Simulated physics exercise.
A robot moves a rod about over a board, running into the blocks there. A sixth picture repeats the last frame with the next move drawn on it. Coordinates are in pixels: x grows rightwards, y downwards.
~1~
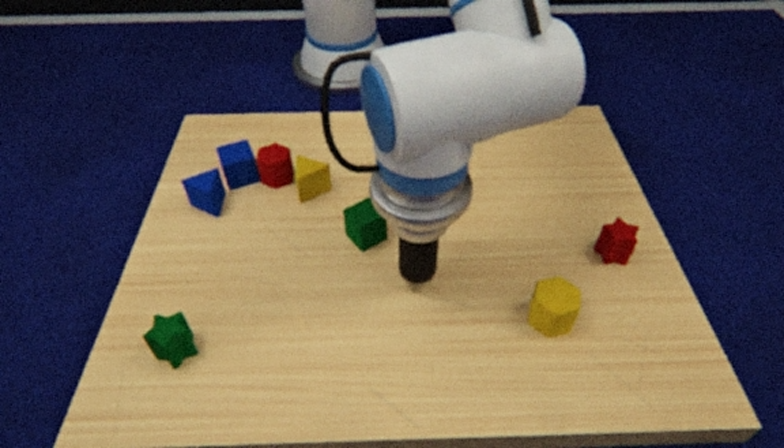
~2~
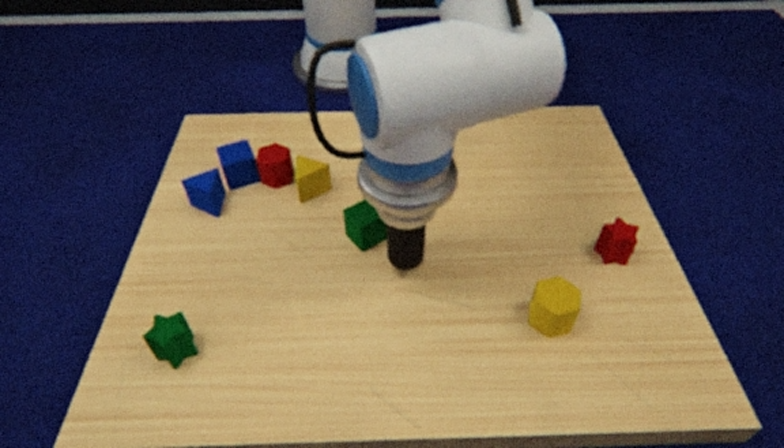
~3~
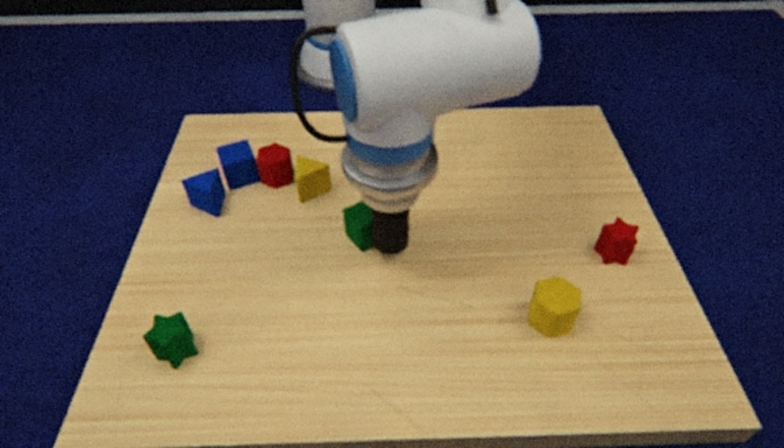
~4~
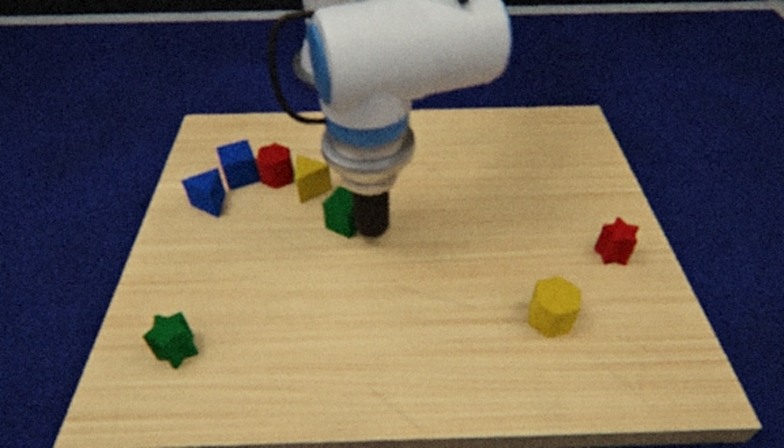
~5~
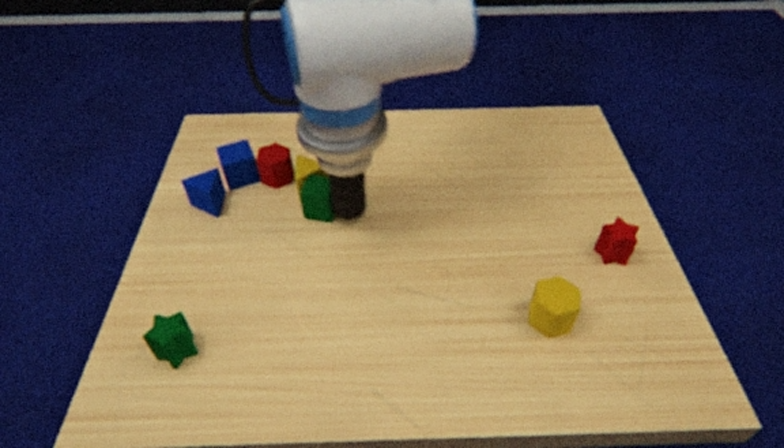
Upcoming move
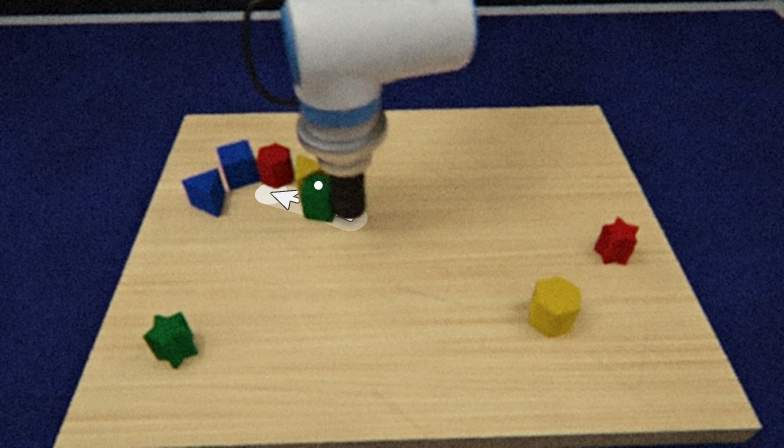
A robot arm moves left and pushes the green block up to the yellow triangular block.
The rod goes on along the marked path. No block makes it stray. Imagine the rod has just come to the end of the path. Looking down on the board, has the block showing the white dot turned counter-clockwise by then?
Going by the path, yes.
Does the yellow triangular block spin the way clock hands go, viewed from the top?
Yes.
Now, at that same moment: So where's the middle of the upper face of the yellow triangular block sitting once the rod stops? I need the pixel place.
At the end it should sit near (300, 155).
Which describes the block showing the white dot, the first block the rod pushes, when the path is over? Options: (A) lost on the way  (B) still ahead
My pick is B.
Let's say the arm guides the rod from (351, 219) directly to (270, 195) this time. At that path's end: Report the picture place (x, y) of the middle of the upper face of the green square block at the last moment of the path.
At pixel (231, 171).
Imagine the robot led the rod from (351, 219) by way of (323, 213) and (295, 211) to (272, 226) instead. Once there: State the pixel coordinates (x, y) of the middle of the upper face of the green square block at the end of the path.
So, by the moment the path ends, you'll find the top centre of the green square block at (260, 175).
Drawn move, from (351, 219) by way of (324, 209) and (298, 200) to (271, 193); the dot is on the green square block.
On the path given first. One third of the way, rod at (322, 197); yellow triangular block at (300, 160), turned 40° clockwise; green square block at (289, 178).
Two thirds of the way, rod at (295, 189); yellow triangular block at (300, 157), turned 40° clockwise; green square block at (261, 173).
At the end, rod at (269, 182); blue square block still; red hexagonal block at (268, 147); yellow triangular block at (300, 155), turned 50° clockwise; green square block at (233, 171), turned 30° anticlockwise.
